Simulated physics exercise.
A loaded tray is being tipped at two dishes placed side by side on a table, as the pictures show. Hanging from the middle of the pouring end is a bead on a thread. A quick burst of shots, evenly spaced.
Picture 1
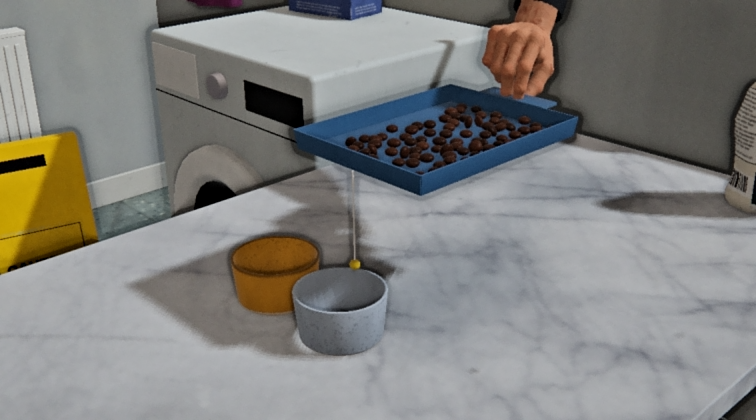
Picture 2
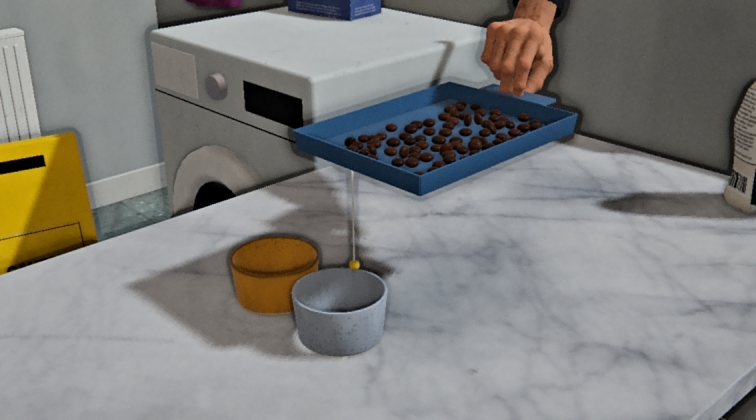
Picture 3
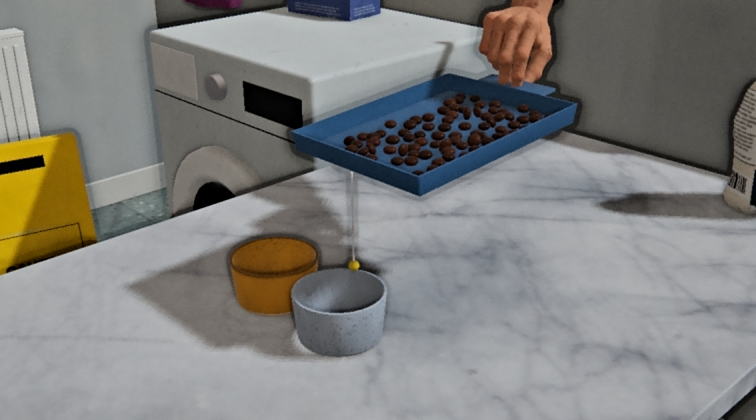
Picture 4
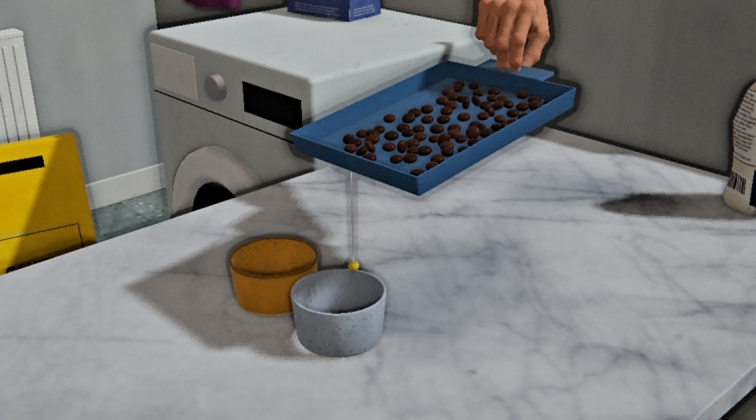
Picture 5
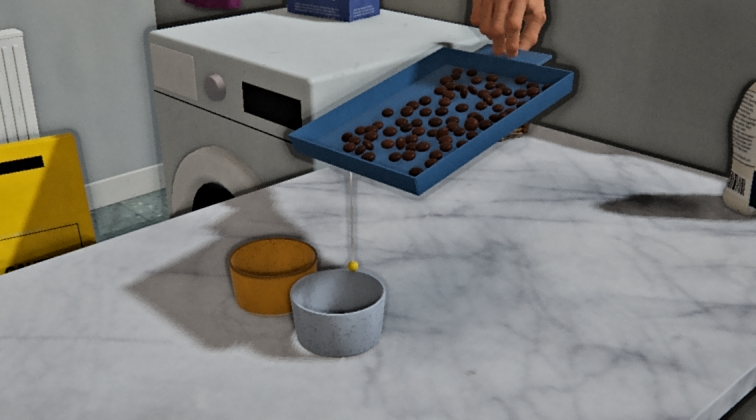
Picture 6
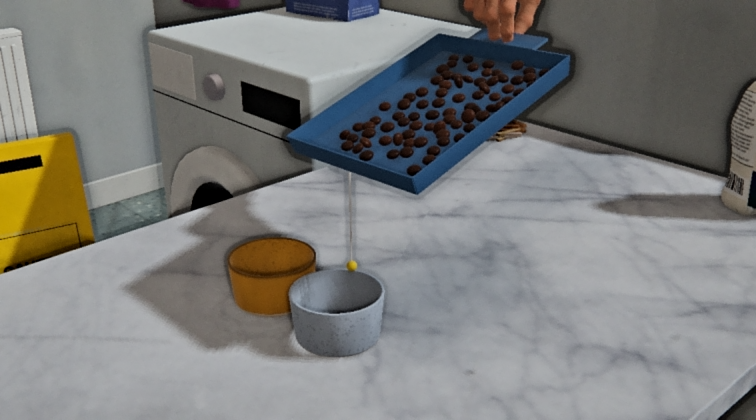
In the video, a hand gradually raises the far end of a blue tray of flat chocolate drops, steepening its tilt above an orange dish and a grey dish, while a yellow bead hangs nearly still from the tray's lower edge.
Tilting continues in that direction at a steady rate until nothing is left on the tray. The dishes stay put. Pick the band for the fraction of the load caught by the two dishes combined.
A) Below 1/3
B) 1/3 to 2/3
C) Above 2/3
B.
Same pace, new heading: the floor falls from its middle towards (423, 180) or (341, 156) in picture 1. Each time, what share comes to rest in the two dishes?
Lab note: Try one about 0 %, try two 90 %.
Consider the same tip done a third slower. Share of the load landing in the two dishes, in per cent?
It comes to 60 per cent or so.
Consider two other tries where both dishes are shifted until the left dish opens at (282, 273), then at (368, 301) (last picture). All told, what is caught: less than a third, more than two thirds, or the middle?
The two tries give, in order: Beyond two thirds; under a third.
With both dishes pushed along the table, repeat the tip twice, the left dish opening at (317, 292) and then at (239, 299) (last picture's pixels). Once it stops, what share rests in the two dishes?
Respectively 60 % and 20 %.
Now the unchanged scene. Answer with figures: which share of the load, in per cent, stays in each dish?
Out of every hundred, close to 10 go left and close to 40 go right.
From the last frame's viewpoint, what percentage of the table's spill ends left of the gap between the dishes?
About 70 percent.
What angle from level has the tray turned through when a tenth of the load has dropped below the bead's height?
Somewhere near 105°.
Shortly afterwards, tray tipped steeply; the whole lot on the tray.
Next, tray tipped past a quarter turn; the bulk on the tray; a little in the right dish; only a few outside both; near a quarter in the air.
Some moments later, tray tipped past a quarter turn; near a third in the right dish; a little in the left dish; near half outside both.
In the end, tray tipped past a quarter turn; near a third in the right dish; a little in the left dish; near half outside both.
